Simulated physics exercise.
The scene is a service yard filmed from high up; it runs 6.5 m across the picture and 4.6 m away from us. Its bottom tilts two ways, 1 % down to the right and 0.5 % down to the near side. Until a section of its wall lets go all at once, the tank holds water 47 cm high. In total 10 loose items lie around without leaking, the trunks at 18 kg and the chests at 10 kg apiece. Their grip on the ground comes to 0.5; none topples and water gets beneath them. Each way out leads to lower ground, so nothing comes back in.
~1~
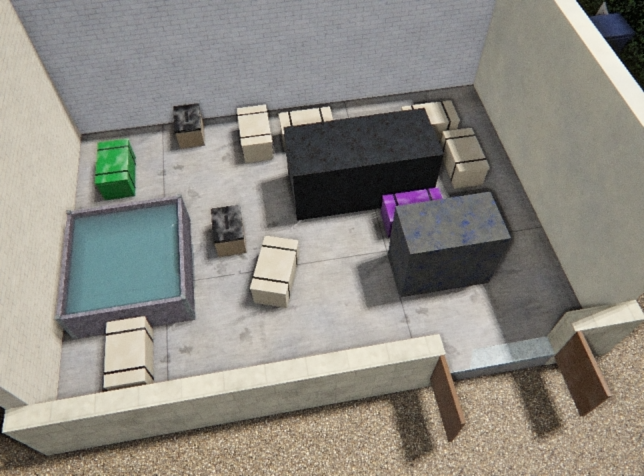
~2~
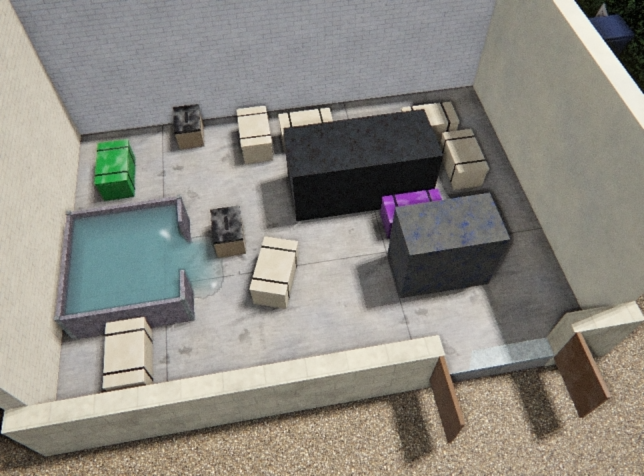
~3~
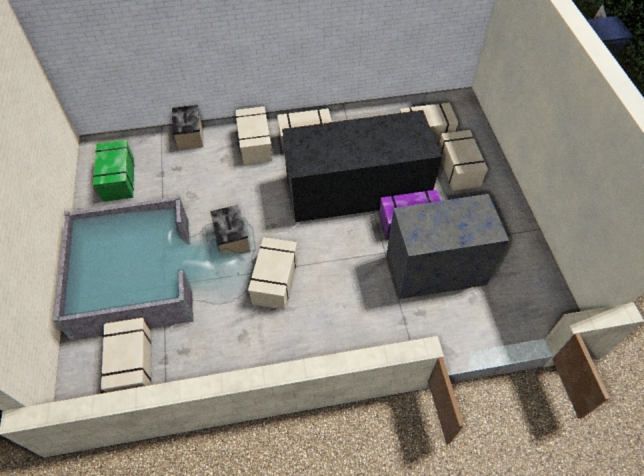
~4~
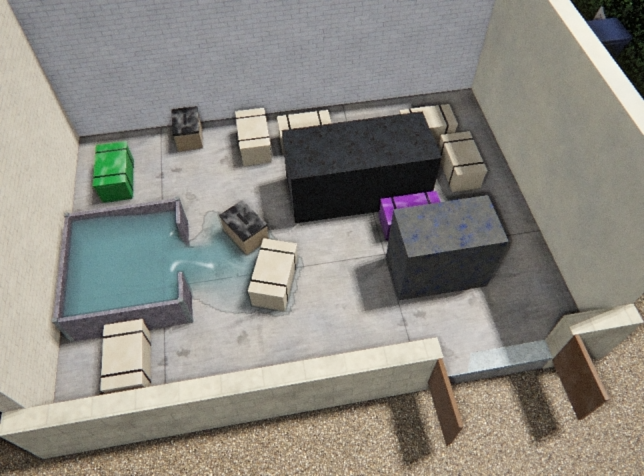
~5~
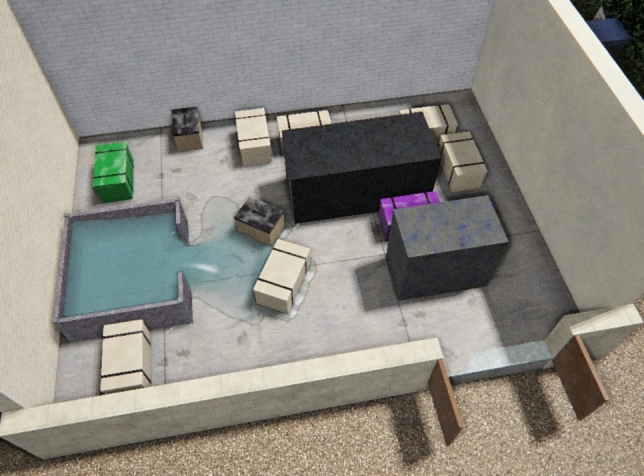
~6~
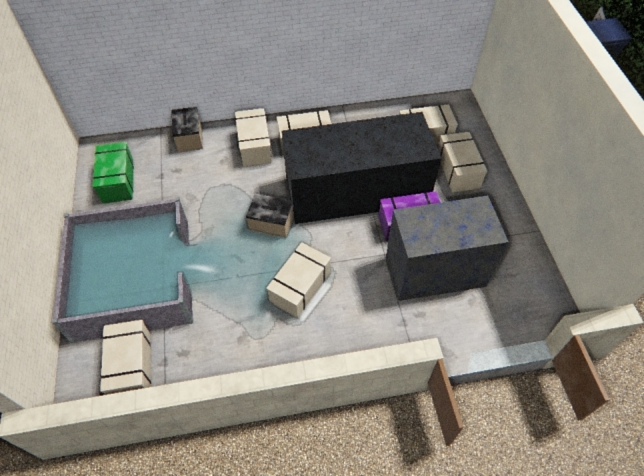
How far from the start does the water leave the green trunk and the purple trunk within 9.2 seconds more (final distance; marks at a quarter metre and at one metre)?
In the end chances are the green trunk won't really stir. Chances are the purple trunk gets dragged off a good way.
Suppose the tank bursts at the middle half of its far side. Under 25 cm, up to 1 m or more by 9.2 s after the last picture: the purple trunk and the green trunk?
Then the purple trunk holds its place, the green trunk ends far away.
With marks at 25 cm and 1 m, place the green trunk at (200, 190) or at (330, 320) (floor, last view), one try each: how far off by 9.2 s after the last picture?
Nearly still; swept far.
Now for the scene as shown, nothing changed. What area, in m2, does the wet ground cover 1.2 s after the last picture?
About 12.0 m2.
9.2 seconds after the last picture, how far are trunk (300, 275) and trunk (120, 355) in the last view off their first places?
Lab note - net shifts in order: 150 cm; 0 cm.
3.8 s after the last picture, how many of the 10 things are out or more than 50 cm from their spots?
The answer is 3.
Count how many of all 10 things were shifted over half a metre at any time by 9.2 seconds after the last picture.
3.
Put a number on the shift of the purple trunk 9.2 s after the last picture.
Around 200 cm from where it started.
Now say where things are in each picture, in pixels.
The green trunk at (112, 160), on the bottom; the purple trunk at (415, 204), on the bottom; 2.0 m2 under water; 0 of 10 have shifted, in the first picture.
The green trunk at (111, 161) rests on the ground; the purple trunk at (414, 205), on the bottom; 2.4 m2 under water; 0 of 10 have shifted, in the second picture.
The green trunk at (110, 162) rests on the ground; the purple trunk at (413, 206) rests on the ground; 2.8 m2 under water; 0 of 10 have shifted, in the third picture.
The green trunk at (110, 163) rests on the ground; the purple trunk at (413, 208), on the bottom; water covers 3.1 m2; 1 of 10 have shifted, in the fourth picture.
The green trunk at (110, 163) rests on the ground; the purple trunk at (413, 208), on the bottom; 3.8 m2 under water; 2 of 10 have shifted, in the fifth picture.
The green trunk at (110, 164), on the bottom; the purple trunk at (413, 208) rests on the ground; 4.7 m2 under water; 2 of 10 have shifted, in the sixth picture.
Then, 1.2 s after the last picture the green trunk is near (110, 164), 0.0 m from its start, aground; the purple trunk is near (441, 209), 0.4 m from its start, aground; 0 of 10 are out; 0 afloat.
Then, 3.8 s after the last picture the green trunk is near (110, 164), 0.0 m from its start, aground; the purple trunk is near (530, 246), 1.6 m from its start, aground; 0 of 10 are out; 0 afloat.
Then, 6.2 s after the last picture the green trunk is near (110, 164), 0.0 m from its start, aground; the purple trunk is near (529, 280), 1.8 m from its start, aground; 0 of 10 are out; 0 afloat.
Then, 9.2 s after the last picture the green trunk is near (110, 164), 0.0 m from its start, aground; the purple trunk is near (504, 305), 1.8 m from its start, aground; 0 of 10 are out; 0 afloat.
